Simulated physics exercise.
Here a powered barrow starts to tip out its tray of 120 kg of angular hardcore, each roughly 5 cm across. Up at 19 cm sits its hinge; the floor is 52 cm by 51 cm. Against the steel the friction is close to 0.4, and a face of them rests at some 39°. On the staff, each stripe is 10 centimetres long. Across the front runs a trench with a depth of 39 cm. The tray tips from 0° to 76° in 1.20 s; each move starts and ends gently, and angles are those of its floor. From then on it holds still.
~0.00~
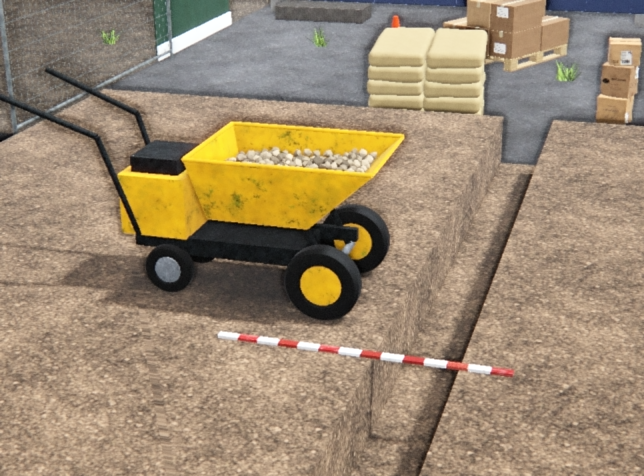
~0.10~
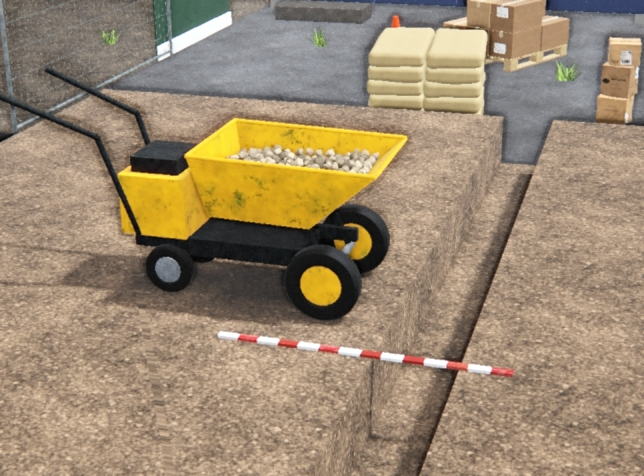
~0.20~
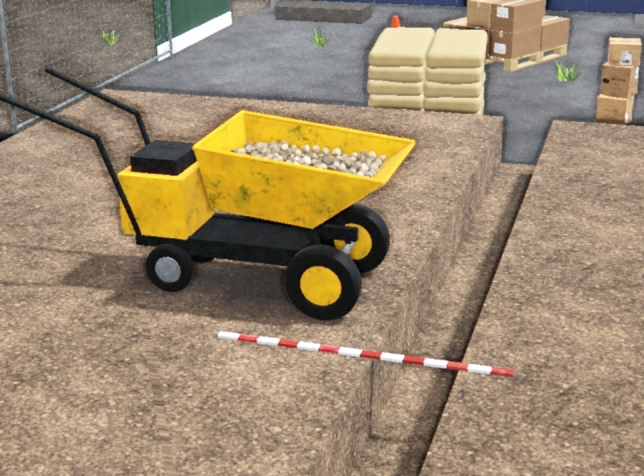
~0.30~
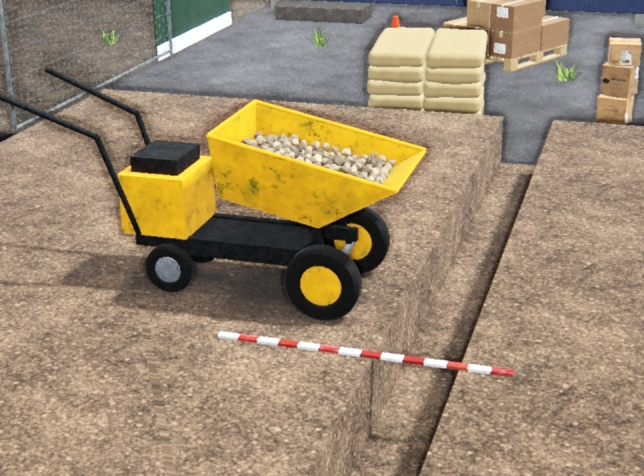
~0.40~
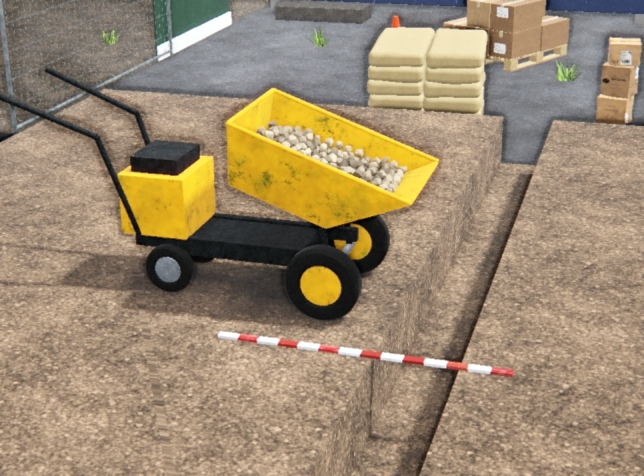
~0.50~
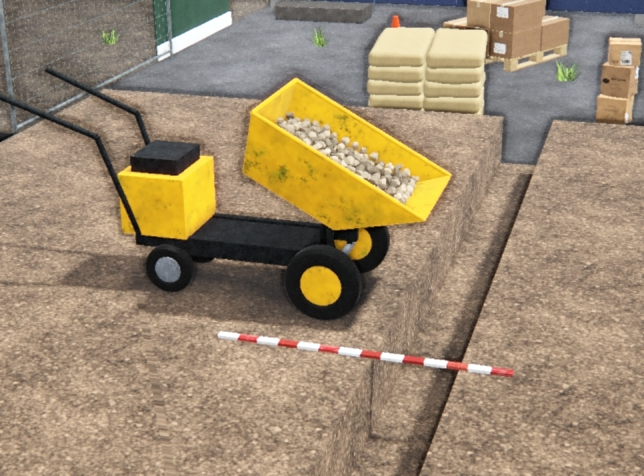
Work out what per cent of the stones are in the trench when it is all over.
It comes to roughly 39 per cent.
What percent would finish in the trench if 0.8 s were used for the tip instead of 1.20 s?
Something close to 30 per cent.
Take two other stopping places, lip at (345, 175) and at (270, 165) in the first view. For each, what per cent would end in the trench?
That gives roughly 90 per cent and roughly 55 per cent.
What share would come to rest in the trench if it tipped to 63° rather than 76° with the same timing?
Roughly 50%.
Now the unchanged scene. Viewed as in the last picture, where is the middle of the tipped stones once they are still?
The stones end up centred near (495, 310).
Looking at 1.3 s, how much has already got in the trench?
Something like 15 in a hundred.
After 0.9 s the floor is at 64°; 100 % in the tray; the foremost stones are at (456, 269).
After 1.3 s the floor is at 76°; 58 % in the tray, 15 % in the trench, 26 % past the trench; the foremost stones are at (552, 309).
After 1.6 s the floor is at 76°; 23 % in the tray, 25 % in the trench, 52 % past the trench; the foremost stones are at (621, 333).
After 3.6 s the floor is at 76°; 9 % in the tray, 39 % in the trench, 52 % past the trench; the foremost stones are at (632, 333).
